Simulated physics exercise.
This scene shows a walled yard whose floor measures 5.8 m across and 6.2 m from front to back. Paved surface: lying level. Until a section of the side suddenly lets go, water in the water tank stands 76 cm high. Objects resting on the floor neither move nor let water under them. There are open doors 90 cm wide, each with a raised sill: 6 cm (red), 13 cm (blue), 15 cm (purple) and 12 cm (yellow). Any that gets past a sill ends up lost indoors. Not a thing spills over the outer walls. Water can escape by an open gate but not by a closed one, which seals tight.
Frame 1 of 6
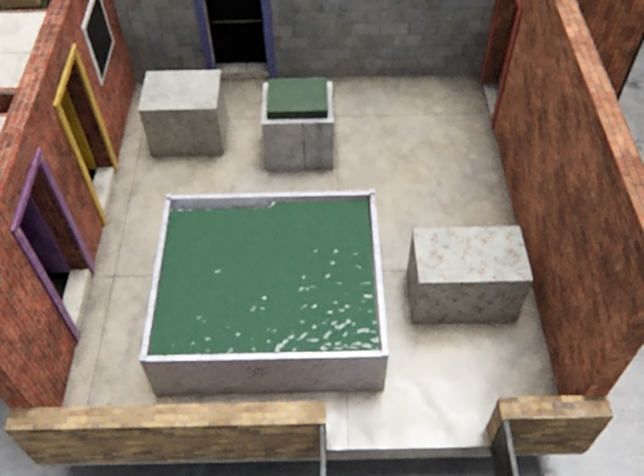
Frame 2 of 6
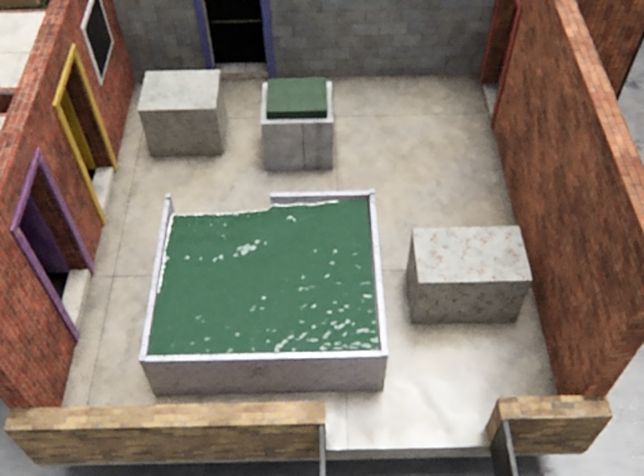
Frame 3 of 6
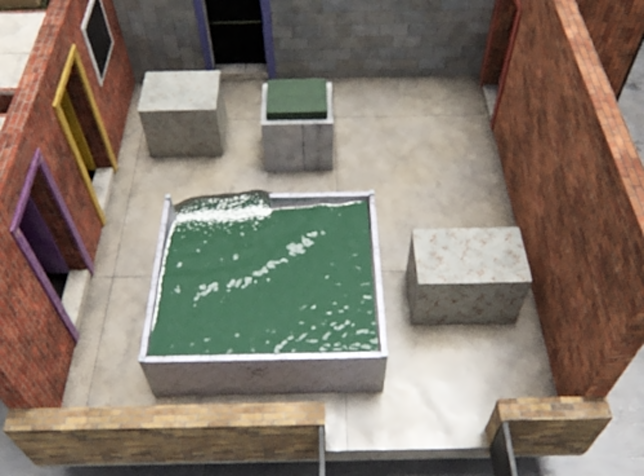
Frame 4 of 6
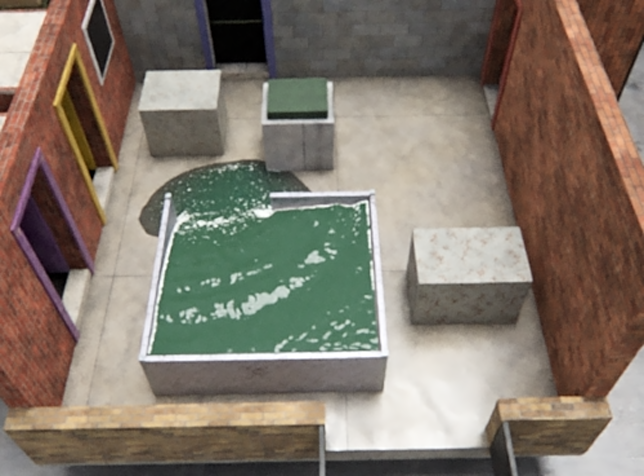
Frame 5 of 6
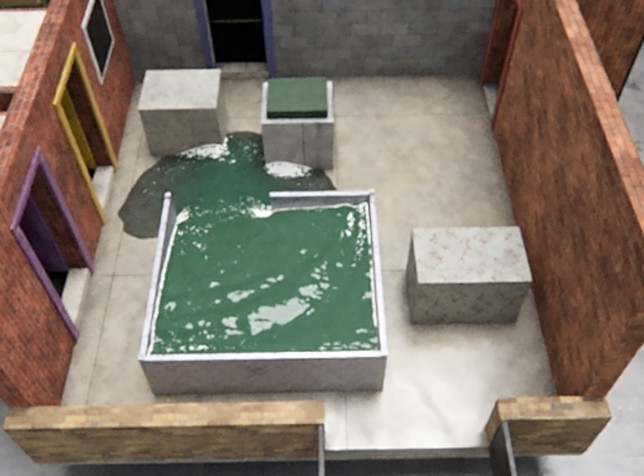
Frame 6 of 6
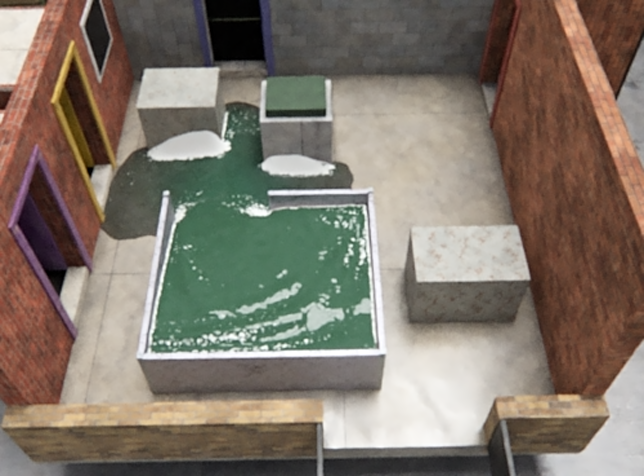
In a walled yard, green water pours from a tank's far side and spreads around two blocks.
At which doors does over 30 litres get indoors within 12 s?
Red door: Limit broken, blue door: Limit broken, purple door: Limit unbroken, yellow door: Limit broken.
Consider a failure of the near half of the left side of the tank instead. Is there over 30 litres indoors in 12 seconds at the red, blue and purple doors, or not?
Red: Exceeding the limit; blue: Within the limit; purple: Exceeding the limit.
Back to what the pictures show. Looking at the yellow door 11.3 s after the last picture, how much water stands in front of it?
I'd say close to 12.0 cm.
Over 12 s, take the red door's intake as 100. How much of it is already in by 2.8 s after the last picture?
Estimate: Around 0 per cent.
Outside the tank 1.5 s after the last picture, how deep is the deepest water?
It gets to some 44 cm.
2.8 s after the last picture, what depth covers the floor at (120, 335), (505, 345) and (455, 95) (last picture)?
Depths in turn: Roughly 2, 0 and 2 centimetres.
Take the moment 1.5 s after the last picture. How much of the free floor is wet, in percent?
50 %.
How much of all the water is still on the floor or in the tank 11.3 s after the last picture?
I'd say close to 68 percent is still there.
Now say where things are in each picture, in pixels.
Still water, 76 cm deep, in the water tank at (268, 272), in the first frame.
The front is at a hidden place, 0.7 m from the gap on the water tank's far side; 0.2 m2 of floor is under water; 76 cm left at the back of the water tank, in the second frame.
Water pours out on the water tank's far side and has run 0.9 m, to a hidden place; typically 12 cm deep outside, 76 cm at the water tank's back, in the third frame.
Water pours out on the water tank's far side and has run 1.4 m, to (262, 165); typically 9 cm deep outside, 76 cm at the water tank's back, in the fourth frame.
The front is at (251, 136), 2.0 m from the gap on the water tank's far side; 3.7 m2 of floor is under water; 75 cm left at the back of the water tank, in the fifth frame.
Water pours out on the water tank's far side and has run 2.6 m, to (233, 106); typically 8 cm deep outside, 68 cm at the water tank's back, in the sixth frame.
Then, 0.7 s after the last picture water covers 30 % of the floor and is deepest (52 cm) near (115, 165); red door not reached, blue door 18 cm at the sill, 35 L in, purple door not reached, yellow door 21 cm at the sill, 2 L in.
Then, 1.5 s after the last picture water covers 50 % of the floor and is deepest (44 cm) near (261, 154); red door not reached, blue door 27 cm at the sill, 135 L in, purple door not reached, yellow door 29 cm at the sill, 86 L in.
Then, 2.8 s after the last picture water covers 75 % of the floor and is deepest (36 cm) near (265, 77); red door 12 cm at the sill, 5 L in, blue door 24 cm at the sill, 314 L in, purple door 3 cm at the sill, 0 L in, yellow door 23 cm at the sill, 214 L in.
Then, 6.3 s after the last picture water covers 95 % of the floor and is deepest (20 cm) near (113, 174); red door 18 cm at the sill, 176 L in, blue door 13 cm at the sill, 367 L in, purple door 4 cm at the sill, 0 L in, yellow door 17 cm at the sill, 341 L in.
Then, 11.3 s after the last picture water covers 100 % of the floor and is deepest (14 cm) near (362, 75); red door 11 cm at the sill, 365 L in, blue door 11 cm at the sill, 368 L in, purple door 11 cm at the sill, 0 L in, yellow door 12 cm at the sill, 366 L in.
